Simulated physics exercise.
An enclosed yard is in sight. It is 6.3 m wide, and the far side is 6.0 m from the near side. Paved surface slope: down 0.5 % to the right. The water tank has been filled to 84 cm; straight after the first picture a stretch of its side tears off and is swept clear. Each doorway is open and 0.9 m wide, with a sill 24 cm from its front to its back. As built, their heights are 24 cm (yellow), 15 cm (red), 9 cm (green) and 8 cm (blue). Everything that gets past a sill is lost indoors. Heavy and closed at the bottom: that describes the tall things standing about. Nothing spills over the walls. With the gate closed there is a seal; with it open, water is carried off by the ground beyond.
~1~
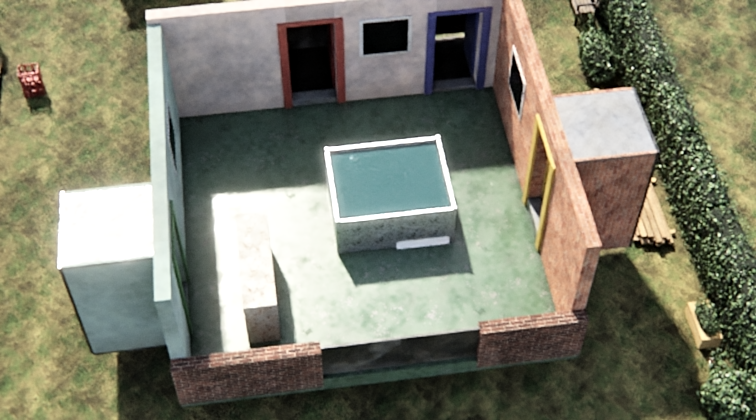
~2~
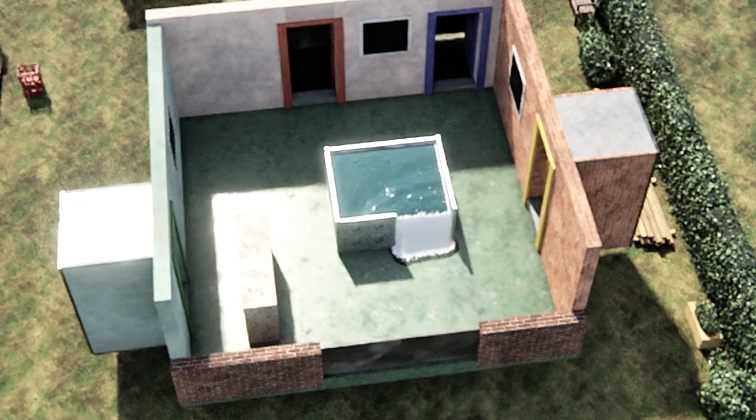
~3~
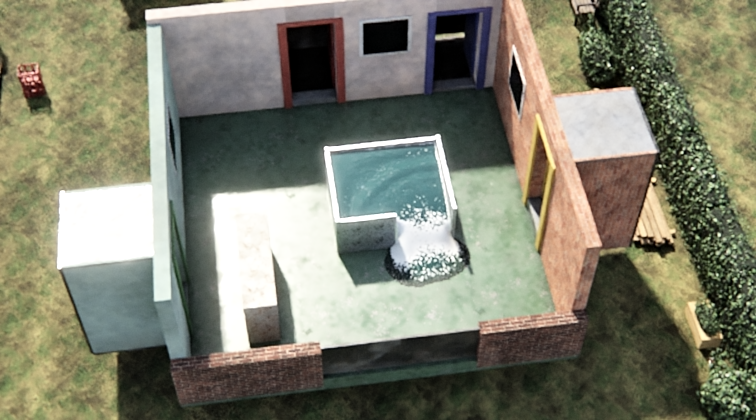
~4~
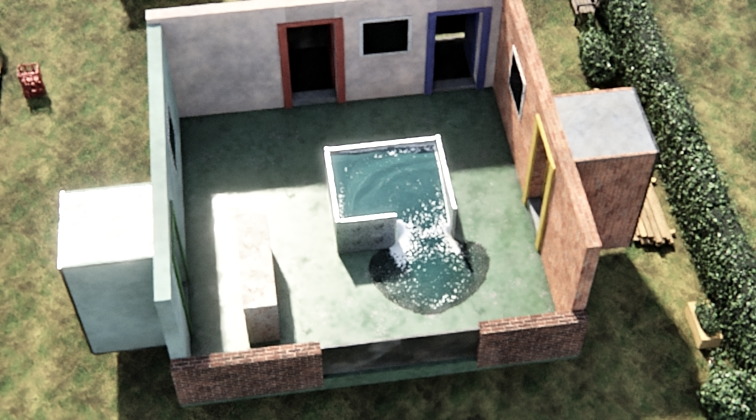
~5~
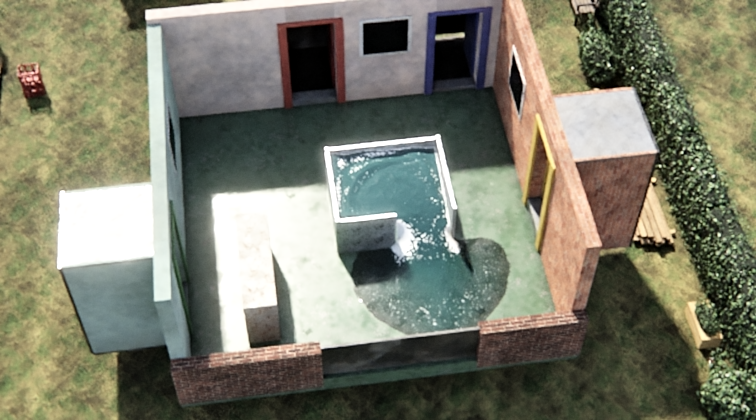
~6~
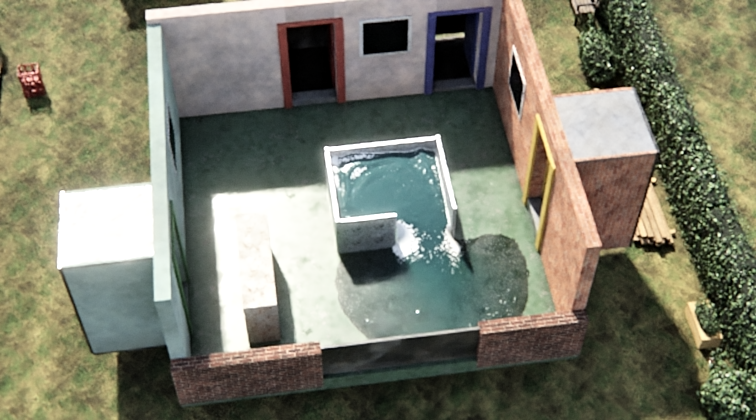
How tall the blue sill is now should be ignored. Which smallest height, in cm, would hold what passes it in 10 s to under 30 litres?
It would have to be roughly 13 cm high.
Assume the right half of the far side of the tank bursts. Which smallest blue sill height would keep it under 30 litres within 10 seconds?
Estimate: Near 30 cm.
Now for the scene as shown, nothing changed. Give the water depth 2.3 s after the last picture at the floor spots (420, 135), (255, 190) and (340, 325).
The three readings, in order, are 0, 0 and 8 cm.
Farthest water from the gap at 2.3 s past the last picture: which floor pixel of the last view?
The tip of the flood lies near (193, 382).
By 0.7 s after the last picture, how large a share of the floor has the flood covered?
25 %.
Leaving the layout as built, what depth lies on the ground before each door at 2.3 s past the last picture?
Yellow door 12 cm, red door 0 cm, green door 6 cm, blue door 0 cm.
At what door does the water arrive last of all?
Red, last of all.
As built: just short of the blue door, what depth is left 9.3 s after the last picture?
About 8.0 cm.
Then, 0.7 s after the last picture water covers 25 % of the floor, deepest (65 cm) near (555, 339); it has not reached the blue door.
Then, 2.3 s after the last picture water covers 40 % of the floor, deepest (30 cm) near (555, 339); it has not reached the blue door.
Then, 9.3 s after the last picture water covers 100 % of the floor, deepest (12 cm) near (299, 107); 8 cm at the blue door, 129 litres in over its 8 cm sill.
At the blue door as built, the water peaked near 19 cm, 3.9 s after the last picture.
Run again over the same 10 s with other heights there, 51 litres in over 11.5 cm, 10 litres over 15.5 cm. The limit of 30 litres is kept from about 13 cm up.
